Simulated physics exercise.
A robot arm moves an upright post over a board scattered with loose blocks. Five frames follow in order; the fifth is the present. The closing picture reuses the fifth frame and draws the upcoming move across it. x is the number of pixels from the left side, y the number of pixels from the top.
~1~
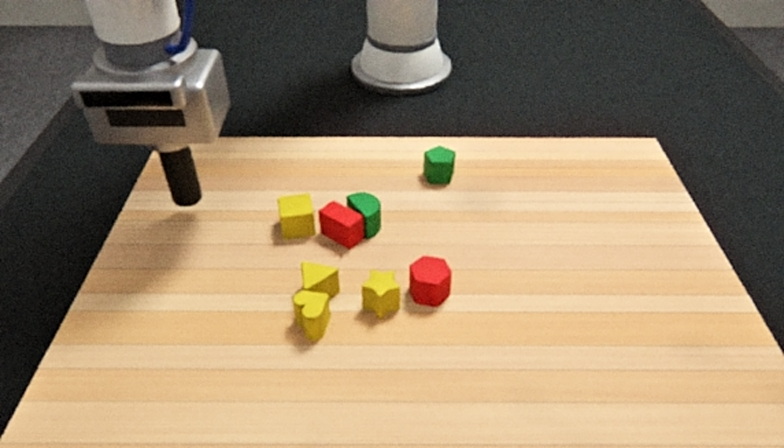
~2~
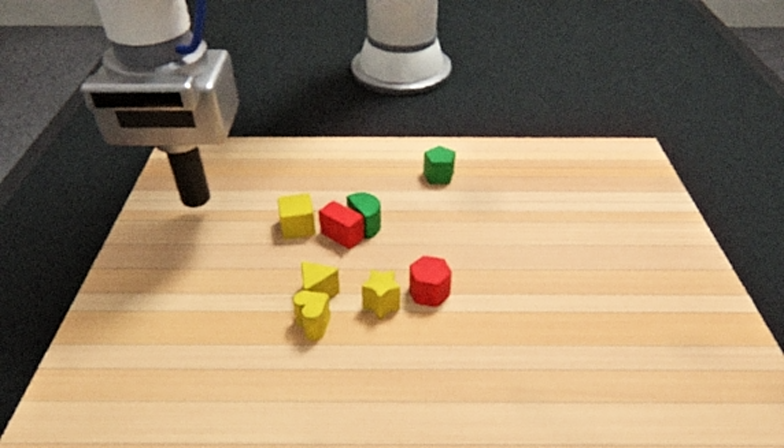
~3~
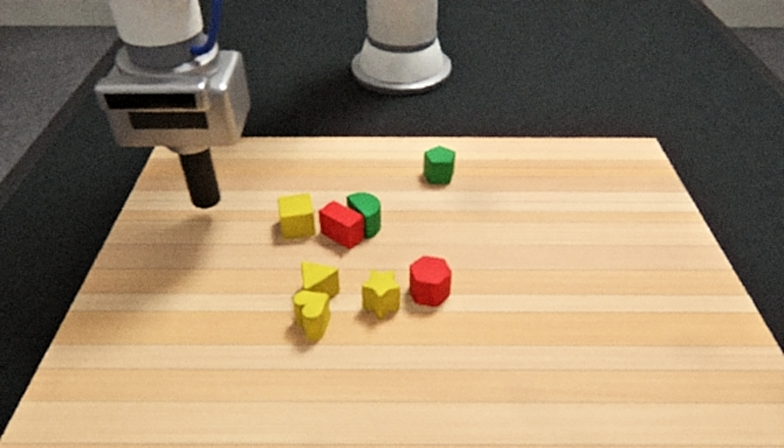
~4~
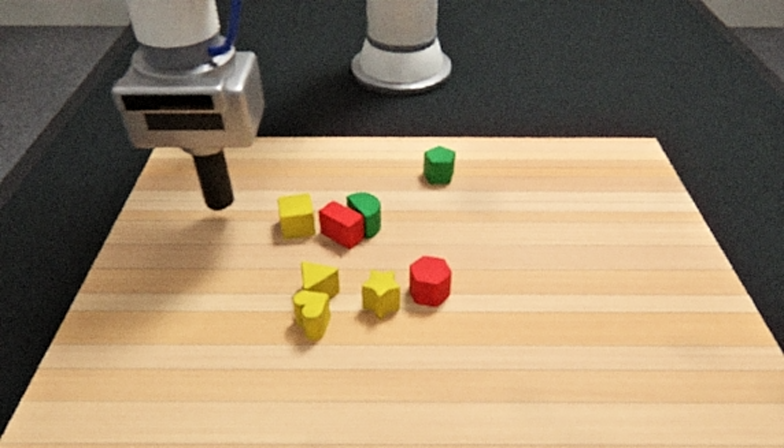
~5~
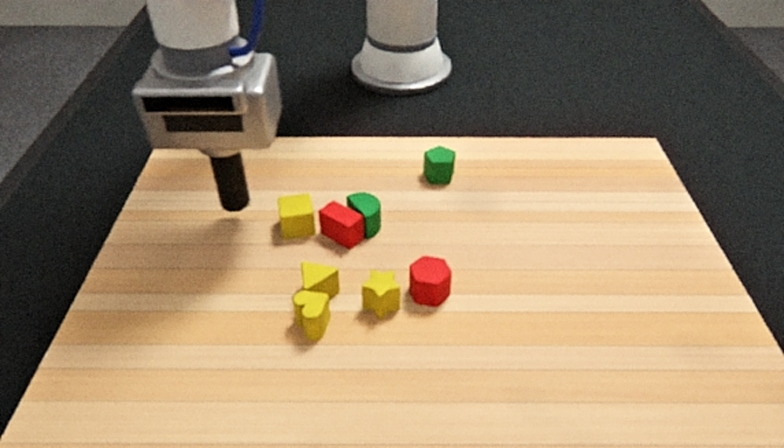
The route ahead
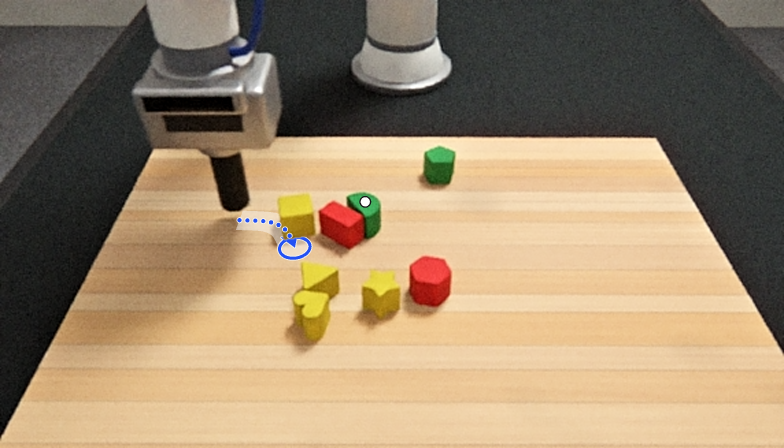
A light wooden board lies on a black surface, seen from above and in front by a still camera. Yellow, red and green blocks sit scattered across it, with a lone green one near the far edge and a white robot base behind. At the upper left, a robot arm holding a dark upright post slides it a short way right toward the yellow square block, while every block stays still.
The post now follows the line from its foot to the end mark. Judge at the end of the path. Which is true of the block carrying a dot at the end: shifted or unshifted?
Once the path ends, it is where it was.
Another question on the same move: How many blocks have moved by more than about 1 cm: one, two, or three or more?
2.
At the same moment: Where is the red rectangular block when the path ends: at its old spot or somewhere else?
It is no longer where it was.
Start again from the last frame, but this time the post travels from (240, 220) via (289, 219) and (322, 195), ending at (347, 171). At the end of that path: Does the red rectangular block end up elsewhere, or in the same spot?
At the end of the path, it will have moved.
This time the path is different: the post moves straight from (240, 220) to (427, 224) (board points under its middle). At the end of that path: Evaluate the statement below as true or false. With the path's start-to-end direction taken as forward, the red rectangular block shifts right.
Answer: True.
The line goes from (240, 220) over (266, 221) and (286, 231) to (295, 248); the dot is on the green D-shaped block.
What follows on the original path. Halfway along, post at (275, 209); yellow square at (305, 207).
At the end, post at (292, 232); yellow square at (325, 226); red rectangular block at (364, 223), turned 40° anticlockwise; green D-shaped block unmoved.
